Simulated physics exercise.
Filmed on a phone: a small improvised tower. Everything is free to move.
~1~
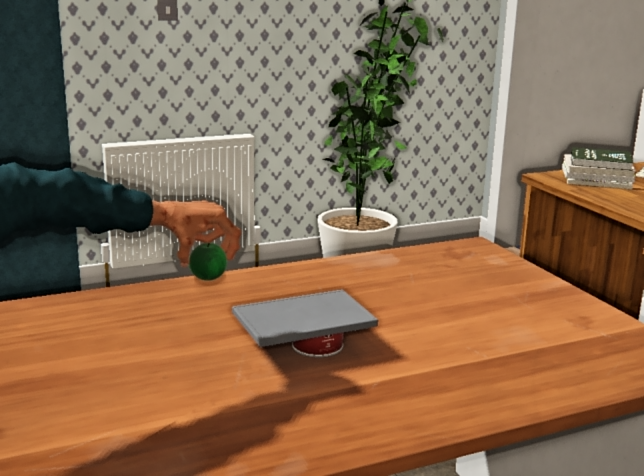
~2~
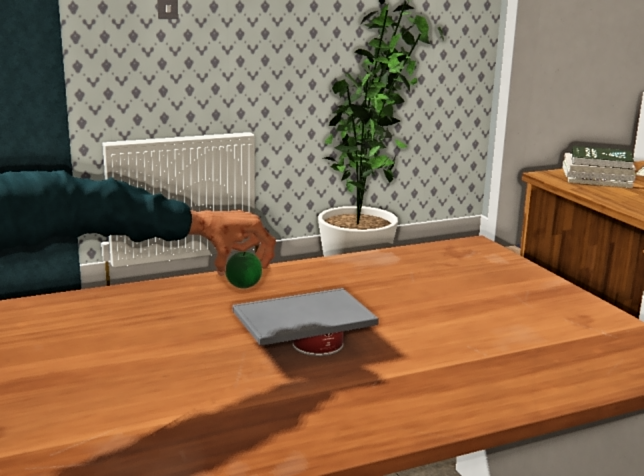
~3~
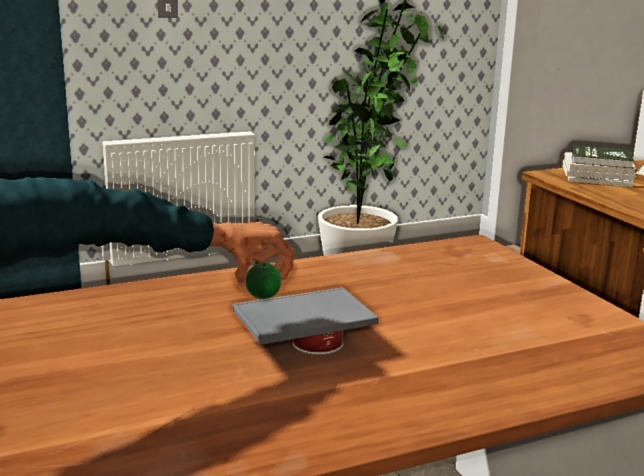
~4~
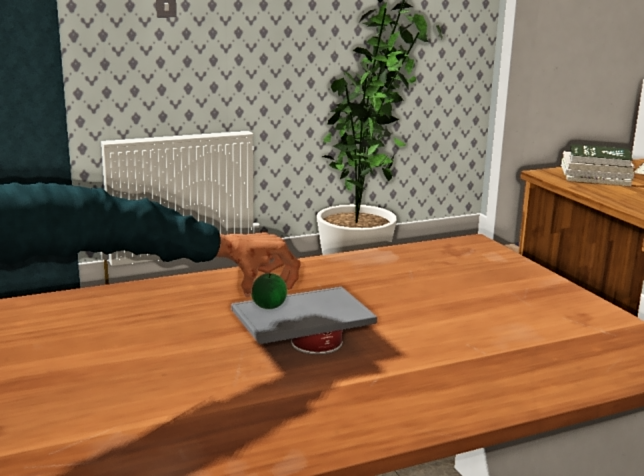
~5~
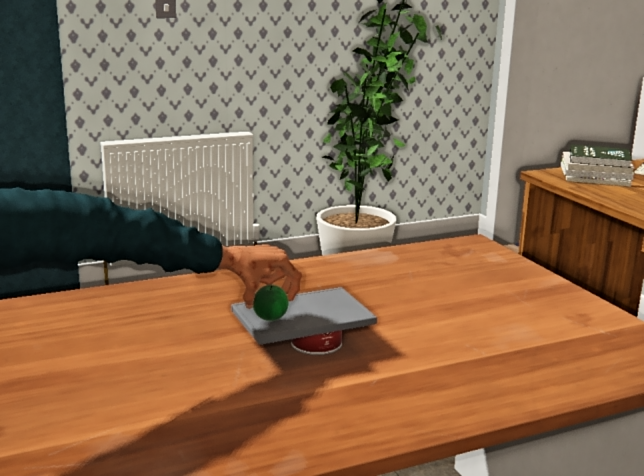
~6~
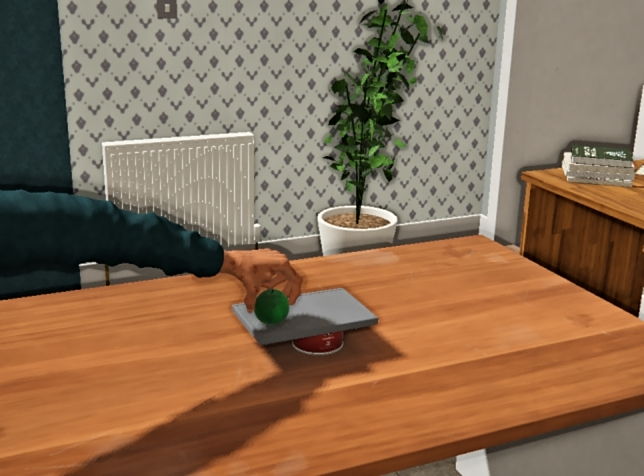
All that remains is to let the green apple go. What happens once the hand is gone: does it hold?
In the end the stack gives way.
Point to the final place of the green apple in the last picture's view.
Near (212, 357).
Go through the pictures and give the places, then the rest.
Still above its spot; green apple (208, 262); grey lid (304, 316), in the first picture.
Still above its spot; green apple (244, 270); grey lid (305, 315), in the second picture.
Still above its spot; green apple (263, 281); grey lid (305, 314), in the third picture.
Still above its spot; green apple (269, 291); grey lid (303, 313), in the fourth picture.
Still above its spot; green apple (271, 303); grey lid (303, 314), in the fifth picture.
In place under the hand; green apple (272, 307); grey lid (304, 314), in the sixth picture.
Then, 0.40 s on from there, green apple now fallen; grey lid turned 33° from how it was put.
Then, 0.60 s on from there, grey lid turned 23° from how it was put.
In the end, fallen, green apple; moved from the start, grey lid; red tub unmoved. At the end, from the last picture's camera, green apple near (211, 357). The stack loses its balance.
